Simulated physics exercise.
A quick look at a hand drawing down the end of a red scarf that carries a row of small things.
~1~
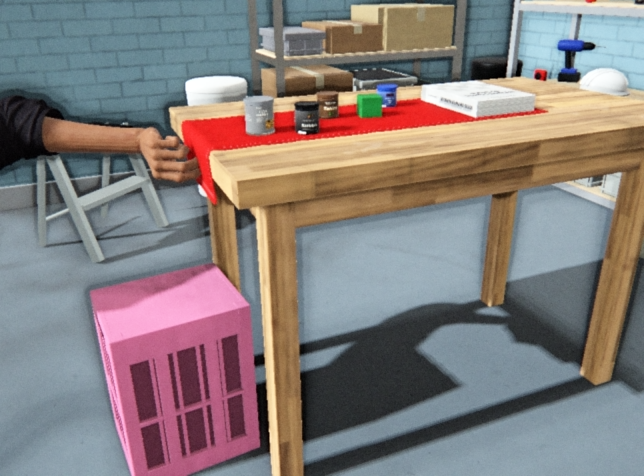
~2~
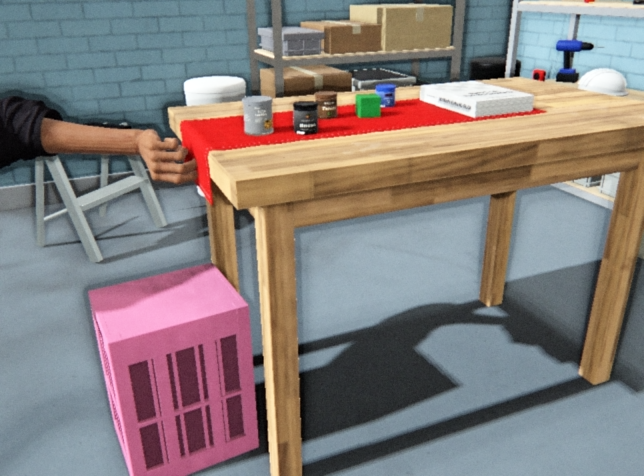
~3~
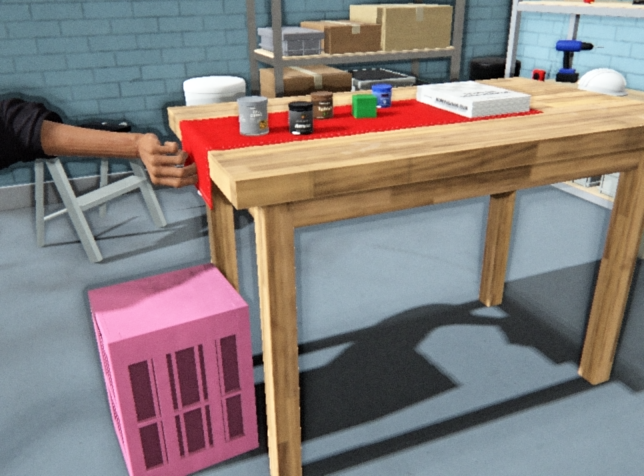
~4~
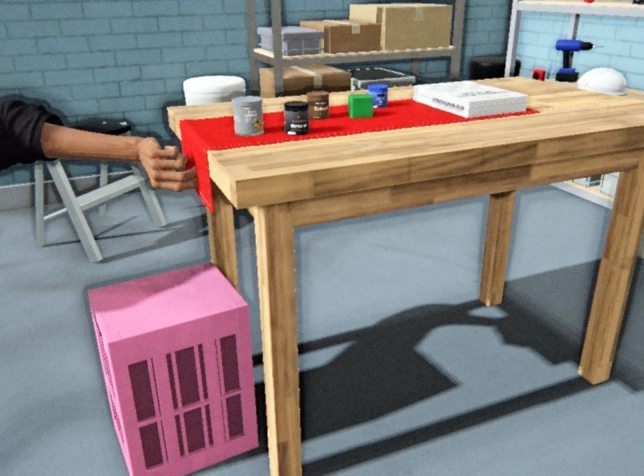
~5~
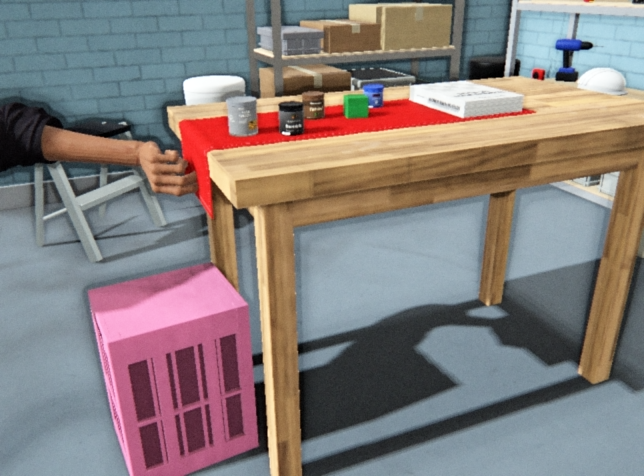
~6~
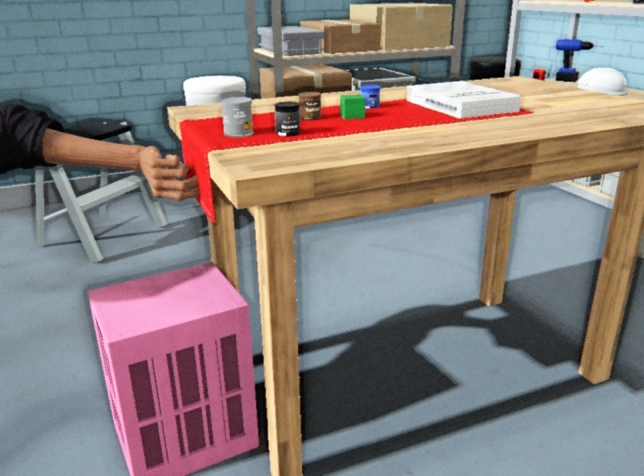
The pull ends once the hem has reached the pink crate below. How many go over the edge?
The answer is two.
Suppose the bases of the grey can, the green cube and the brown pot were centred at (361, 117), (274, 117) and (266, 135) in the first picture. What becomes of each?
The grey can does not fall; the green cube is carried off; the brown pot goes over.
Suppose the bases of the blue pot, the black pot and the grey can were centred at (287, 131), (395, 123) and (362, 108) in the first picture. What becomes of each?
The blue pot comes down; the black pot holds on; the grey can keeps its place on top.
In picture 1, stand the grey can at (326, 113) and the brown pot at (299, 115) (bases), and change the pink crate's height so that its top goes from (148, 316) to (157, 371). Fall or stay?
The grey can tumbles off, the brown pot falls.
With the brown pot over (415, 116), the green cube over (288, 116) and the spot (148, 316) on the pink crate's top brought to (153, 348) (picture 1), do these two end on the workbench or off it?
The brown pot survives; the green cube comes down.
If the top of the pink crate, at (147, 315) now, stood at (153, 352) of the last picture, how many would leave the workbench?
The count: 3.
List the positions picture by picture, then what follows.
Hem (216, 204); grey can (259, 99); black pot (307, 103); brown pot (328, 93); green cube (370, 95); blue pot (387, 86); top of the crate (148, 316), in the first picture.
Hem (213, 205); grey can (257, 99), in the second picture.
Hem (212, 209); black pot (301, 103), in the third picture.
Hem (214, 213); brown pot (318, 93); top of the crate (146, 315), in the fourth picture.
Hem (213, 218); green cube (356, 96), in the fifth picture.
Hem (215, 223); grey can (237, 100); black pot (287, 104); brown pot (310, 94); green cube (352, 96); blue pot (370, 87), in the sixth picture.
Soon after, hem near (201, 232); all still up.
After that, hem near (204, 273); grey can gone.
And then, hem on the crate; grey can and black pot gone.
In the end, hem on the crate; grey can and black pot gone. Over the edge go two.
